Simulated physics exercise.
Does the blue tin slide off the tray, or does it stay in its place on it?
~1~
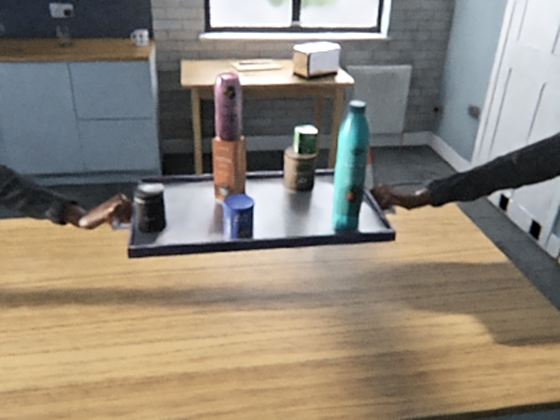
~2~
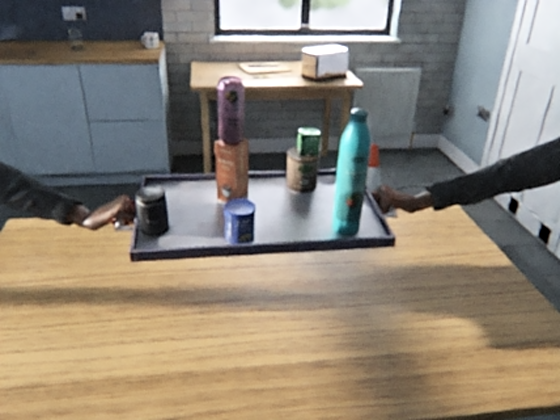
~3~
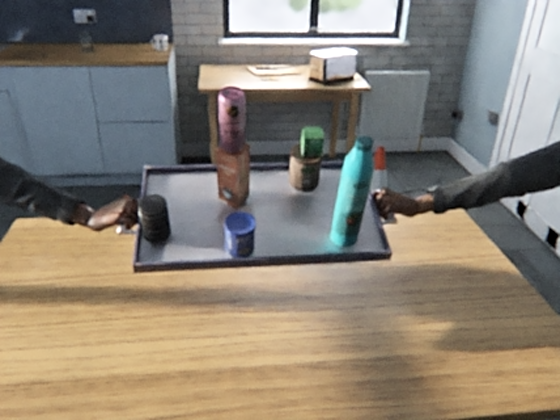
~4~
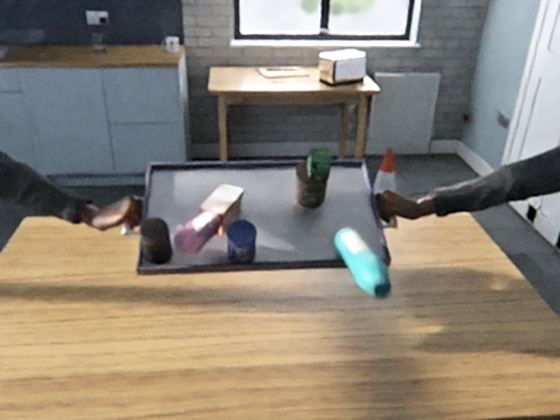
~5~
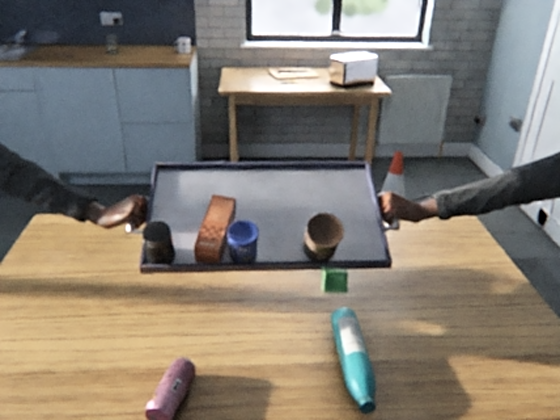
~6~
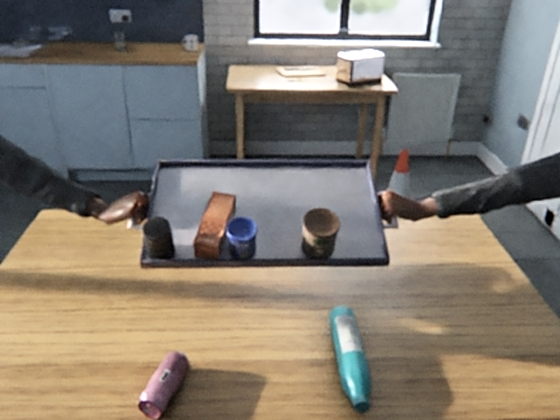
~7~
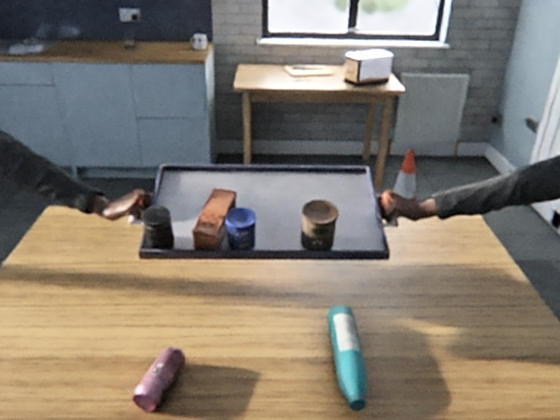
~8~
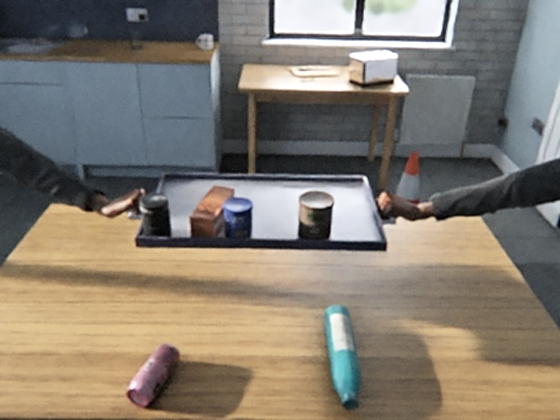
The blue tin stays in its place on the tray, still upright near the front edge.
